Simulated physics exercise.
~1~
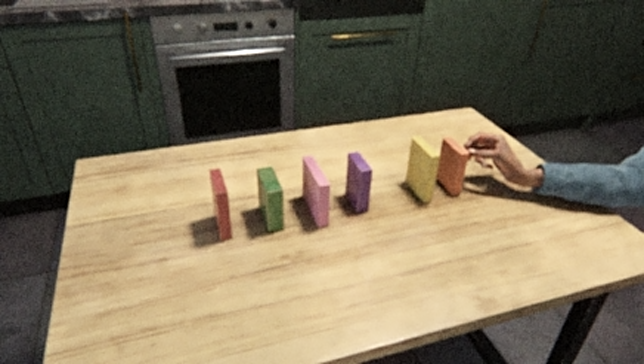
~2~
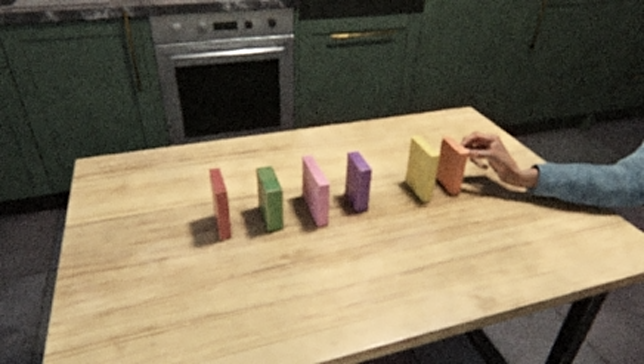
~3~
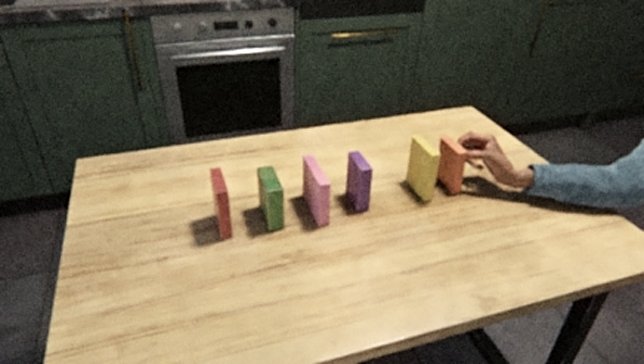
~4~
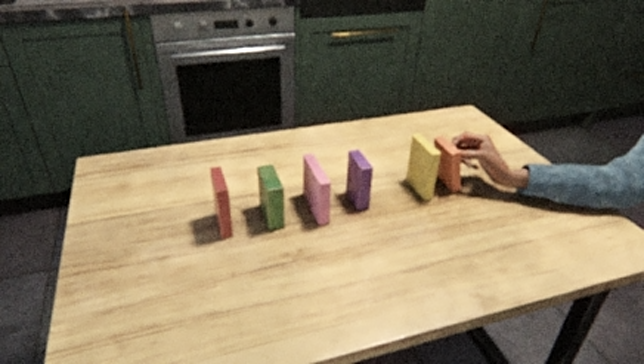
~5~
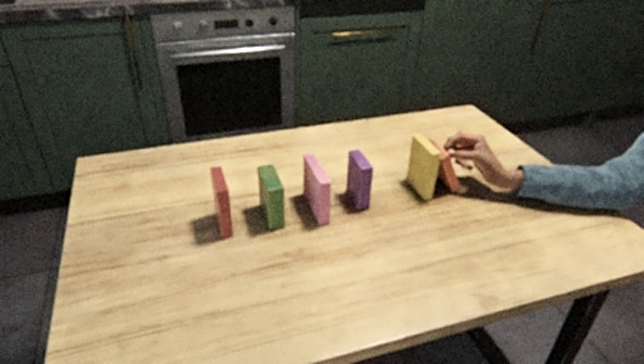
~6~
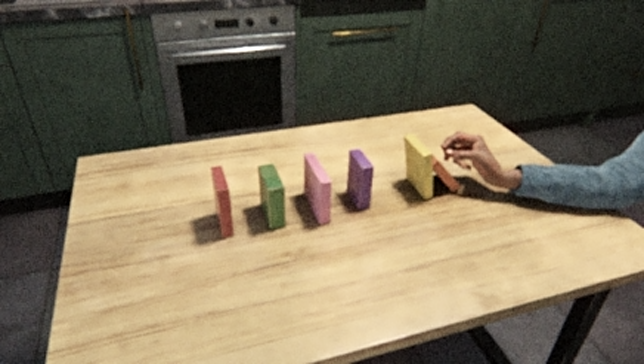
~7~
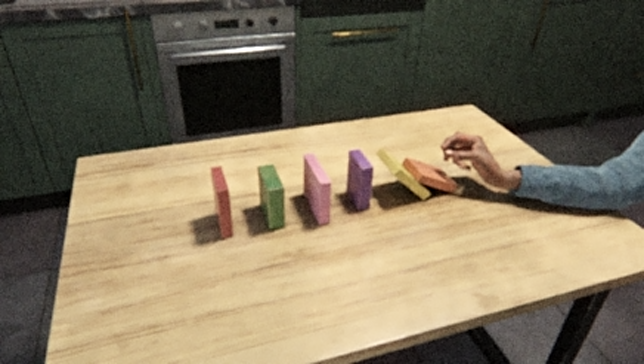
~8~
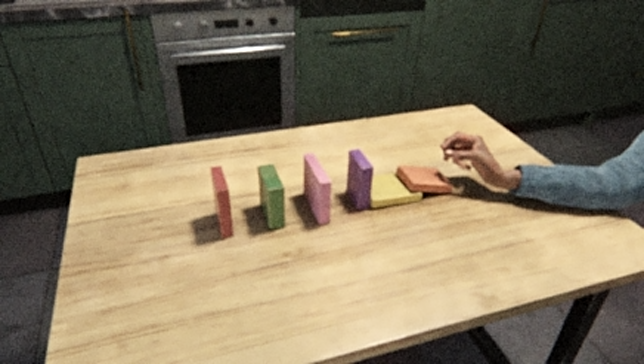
A hand in a blue sleeve reaches in from the right over a pale wooden table, seen from slightly above in a kitchen with dark green cabinets and an oven. Six upright blocks stand in a row, red, green, pink, purple, yellow and orange from left to right, with a wider gap between purple and yellow. The fingers push the orange one leftward until it tips against the yellow block. The yellow block leans and topples left, with the orange one falling after it. Yellow ends flat beside the purple block, orange rests on its right end, and the other four still stand.
